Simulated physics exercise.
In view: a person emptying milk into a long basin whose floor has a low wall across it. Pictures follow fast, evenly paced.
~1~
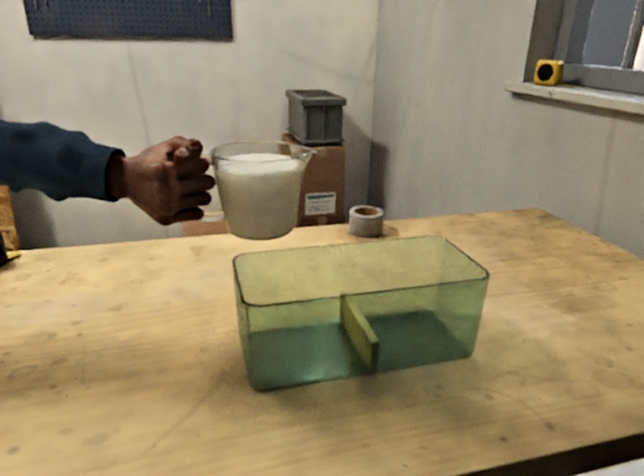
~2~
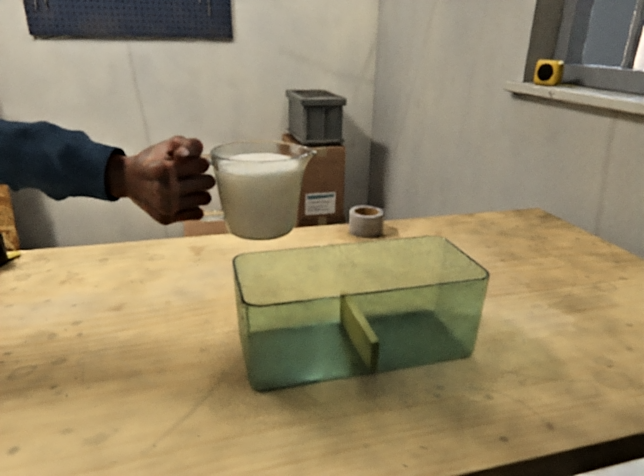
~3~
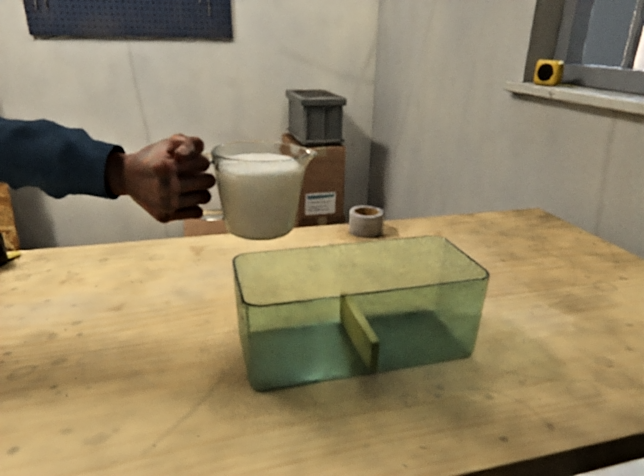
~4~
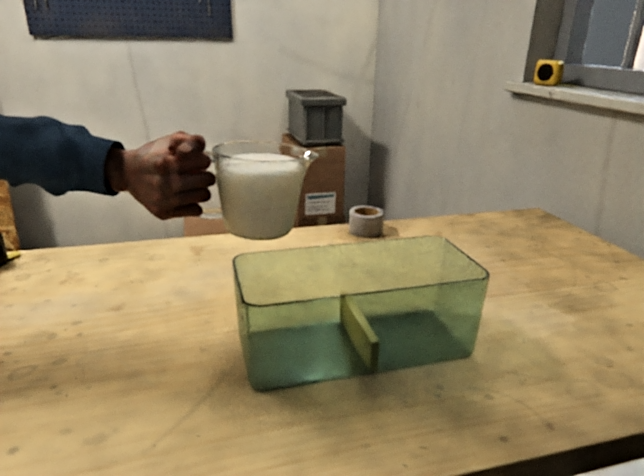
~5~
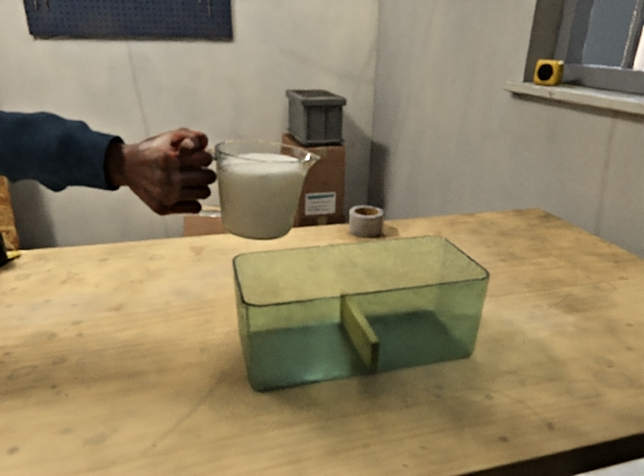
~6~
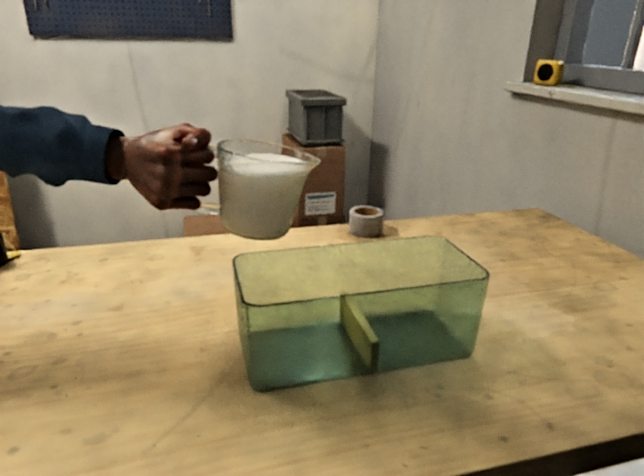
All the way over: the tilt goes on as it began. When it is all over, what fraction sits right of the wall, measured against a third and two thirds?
The share that settles right of the wall is one third to two thirds, as I see it.
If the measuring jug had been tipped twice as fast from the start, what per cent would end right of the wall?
Around 25 percent.
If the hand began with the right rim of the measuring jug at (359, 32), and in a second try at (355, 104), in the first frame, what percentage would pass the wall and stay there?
Roughly 90 in a hundred the first time and 95 in a hundred the second.
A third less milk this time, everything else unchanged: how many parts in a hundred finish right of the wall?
I'd say roughly 15 percent.
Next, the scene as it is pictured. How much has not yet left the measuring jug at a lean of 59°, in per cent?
Close to 75 parts in a hundred remain.
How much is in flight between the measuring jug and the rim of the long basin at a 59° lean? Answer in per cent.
Estimate: Some 15 per cent.
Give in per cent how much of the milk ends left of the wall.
That share comes out near 55 percent.
A moment on, the measuring jug is tipped part way and 73 per cent is still to pour, 3 is left of the wall and 7 right of it.
Next, the measuring jug is tipped on its side and 18 per cent is still to pour, 28 is left of the wall and 41 right of it.
Then the measuring jug is tipped right over and 1 per cent is still to pour, 56 is left of the wall and 43 right of it.
Later the measuring jug is tipped right over and 0 per cent is still to pour, 56 is left of the wall and 43 right of it.
In the end 56 per cent lies left of the wall, 43 right of it and 0 outside.
